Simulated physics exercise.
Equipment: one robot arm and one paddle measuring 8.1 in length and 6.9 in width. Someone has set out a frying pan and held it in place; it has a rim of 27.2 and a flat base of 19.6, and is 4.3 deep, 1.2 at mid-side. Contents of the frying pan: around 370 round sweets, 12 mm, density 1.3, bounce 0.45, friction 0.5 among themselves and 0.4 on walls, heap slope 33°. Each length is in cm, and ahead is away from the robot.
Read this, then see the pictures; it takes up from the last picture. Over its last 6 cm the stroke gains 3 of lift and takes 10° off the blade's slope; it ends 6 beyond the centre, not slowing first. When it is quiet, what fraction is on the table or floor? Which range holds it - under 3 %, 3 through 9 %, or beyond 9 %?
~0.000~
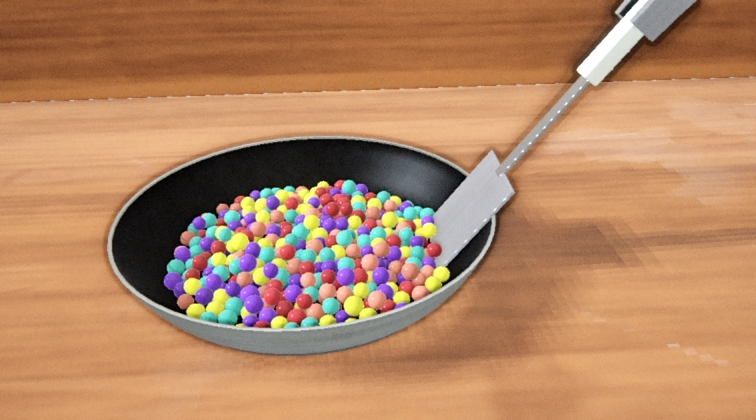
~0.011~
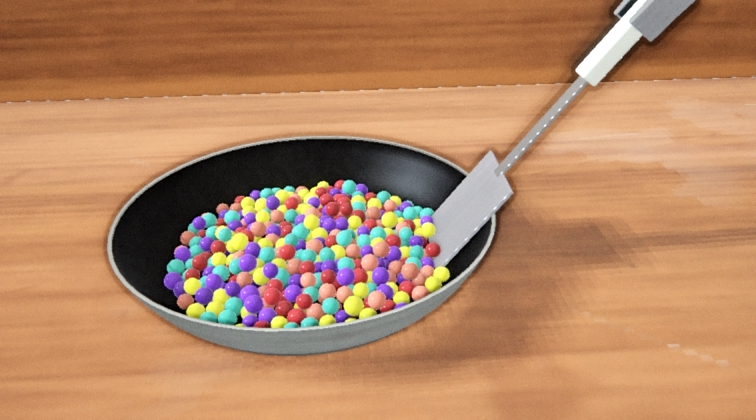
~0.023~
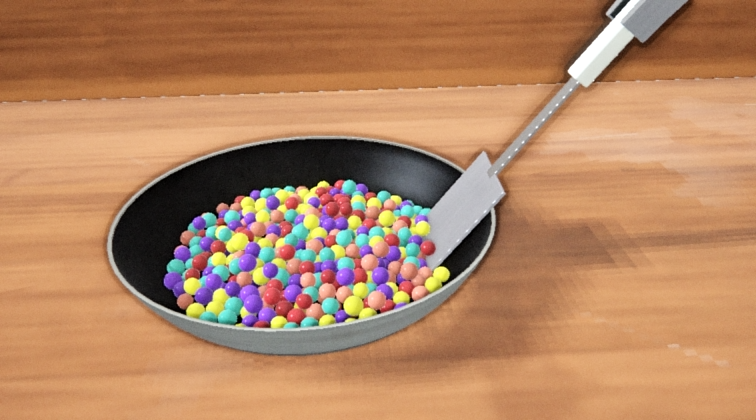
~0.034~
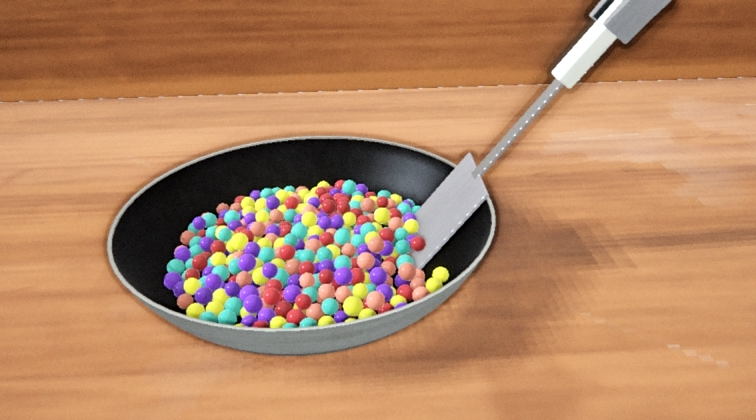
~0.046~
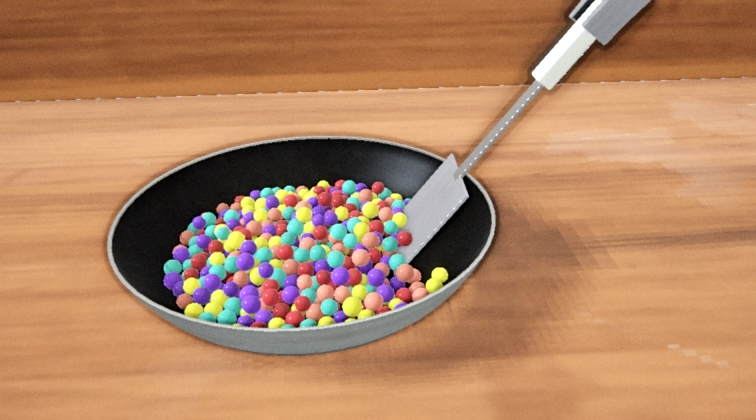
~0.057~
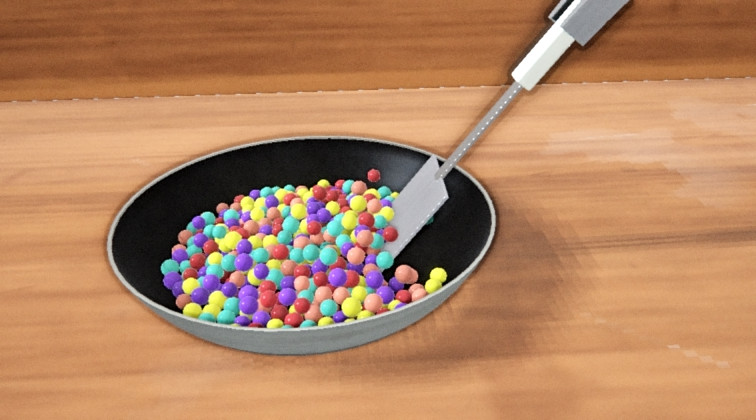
The range beyond 9 % holds it.
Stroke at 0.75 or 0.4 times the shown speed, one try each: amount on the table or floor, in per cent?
Around 5 per cent, then around 0 per cent, would end on the table or floor.
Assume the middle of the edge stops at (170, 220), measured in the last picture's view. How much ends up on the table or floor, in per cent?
Around 25 percent.
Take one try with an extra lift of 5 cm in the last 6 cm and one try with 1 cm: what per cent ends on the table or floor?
I'd say close to 15 percent for the first and close to 5 percent for the second.
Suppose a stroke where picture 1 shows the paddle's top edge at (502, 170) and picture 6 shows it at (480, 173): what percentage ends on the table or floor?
Some 0 percent ends up on the table or floor.
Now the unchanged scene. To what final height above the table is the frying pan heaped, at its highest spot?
It reaches about 4.5 cm.
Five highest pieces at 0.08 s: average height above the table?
Around 5 cm above the table.
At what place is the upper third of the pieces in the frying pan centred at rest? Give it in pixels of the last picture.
Somewhere near (204, 242) in the last picture.
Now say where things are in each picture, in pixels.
Paddle top edge at (502, 170), sloping 52°; upper third of the load around (309, 239), from x 175 to 440, top at y 185; 373 in the frying pan, in the first picture.
Paddle top edge at (501, 170), sloping 52°; upper third of the load around (309, 238), from x 175 to 440, top at y 185, in the second picture.
Paddle top edge at (494, 171), sloping 52°; upper third of the load around (312, 238), from x 175 to 440, top at y 185, in the third picture.
Paddle top edge at (478, 173), sloping 52°; upper third of the load around (319, 237), from x 175 to 440, top at y 185, in the fourth picture.
Paddle top edge at (460, 174), sloping 52°; upper third of the load around (318, 235), from x 175 to 440, top at y 185, in the fifth picture.
Paddle top edge at (441, 174), sloping 52°; upper third of the load around (316, 231), from x 170 to 440, top at y 175; 373 in the frying pan, in the sixth picture.
After 0.08 s, sloping 52°, highest piece 5 above the table; 373 in the frying pan.
After 0.11 s, sloping 49°, highest piece 6 above the table; 373 in the frying pan.
After 0.33 s, sloping 42°, highest piece 6 above the table; 325 in the frying pan, 45 on the table or floor, 3 on the blade or in flight.
After 1.38 s, sloping 42°, highest piece 4 above the table; 325 in the frying pan, 48 on the table or floor.
At rest, 325 in the frying pan, 48 on the table or floor. That is 13 % on the table or floor.
